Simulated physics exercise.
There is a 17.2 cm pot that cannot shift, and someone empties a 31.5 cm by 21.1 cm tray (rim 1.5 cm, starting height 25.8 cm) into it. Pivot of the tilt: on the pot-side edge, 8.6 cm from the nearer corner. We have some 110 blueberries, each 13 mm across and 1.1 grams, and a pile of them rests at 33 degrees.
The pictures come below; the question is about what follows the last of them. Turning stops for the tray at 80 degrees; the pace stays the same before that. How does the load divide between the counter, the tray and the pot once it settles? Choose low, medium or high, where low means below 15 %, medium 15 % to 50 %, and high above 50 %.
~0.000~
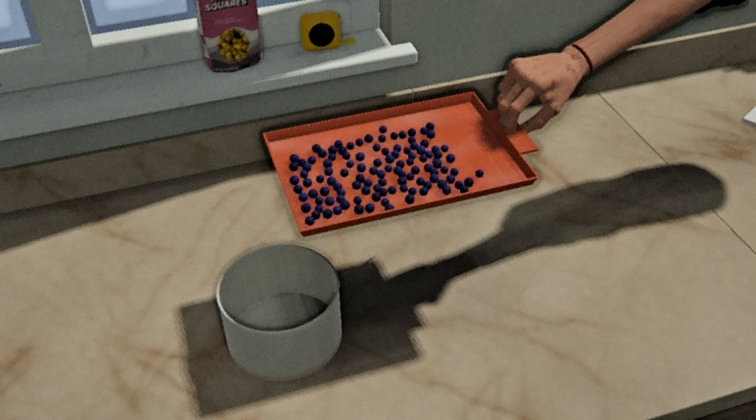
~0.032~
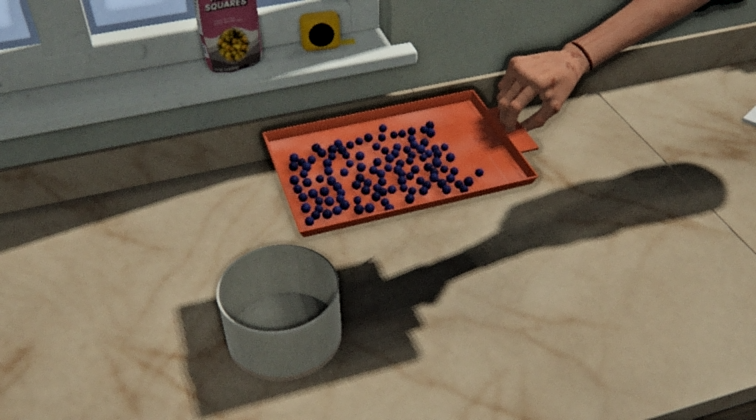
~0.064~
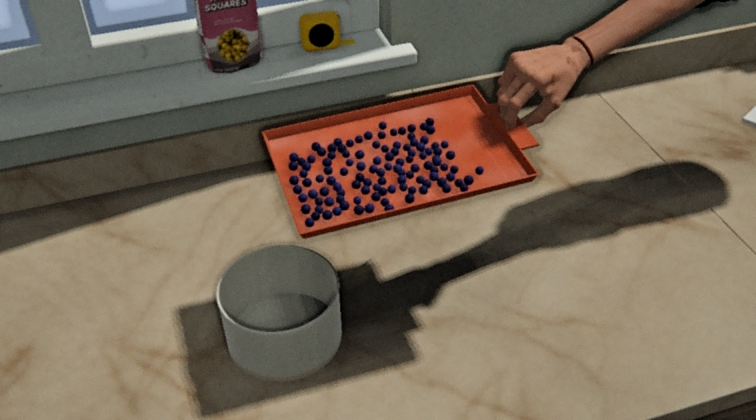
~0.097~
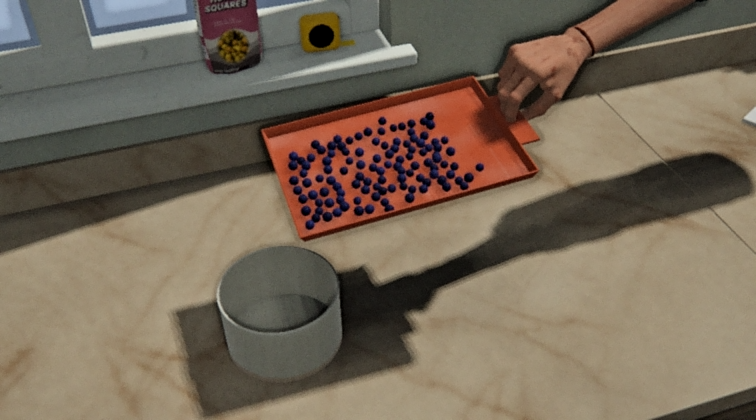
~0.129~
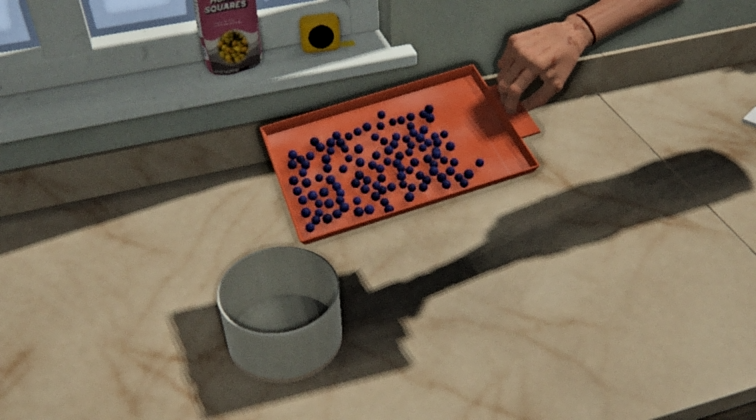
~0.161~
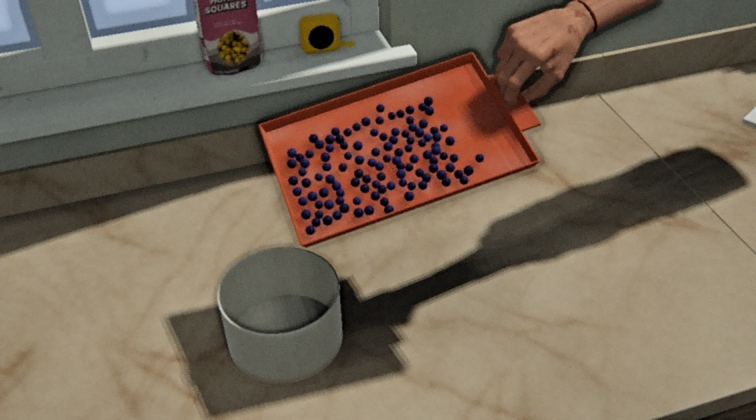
Shares - counter: High, tray: Low, pot: Medium.
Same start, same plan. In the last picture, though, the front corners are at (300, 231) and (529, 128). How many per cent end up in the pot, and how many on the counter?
Pot: 55, counter: 45.
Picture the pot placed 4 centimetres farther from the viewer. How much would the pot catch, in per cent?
Expect something close to 10 per cent.
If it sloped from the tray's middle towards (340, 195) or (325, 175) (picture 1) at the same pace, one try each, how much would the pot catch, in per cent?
That would be close to 60 per cent, then close to 55 per cent.
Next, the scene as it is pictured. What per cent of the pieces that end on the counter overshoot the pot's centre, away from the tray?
Share: Around 30 %.
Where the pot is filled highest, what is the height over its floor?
Top level: Approx. 1.5 cm.
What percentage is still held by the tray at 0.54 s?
It's roughly 100 percent.
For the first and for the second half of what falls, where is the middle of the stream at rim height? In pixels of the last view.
Earlier half at about (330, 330), later half at about (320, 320) in pixels.
Then, at 0.39 s, tilt 48 degrees; the tray holds 100 %, the pot 0 %.
After 0.54 s, tilt 70 degrees; the tray holds 100 %, the pot 0 %.
Then, at 0.82 s, tilt 80 degrees; the tray holds 30 %, the pot 10 %.
In the end, at 2.0 s, counter 65 %, tray 0 %, pot 30 %.
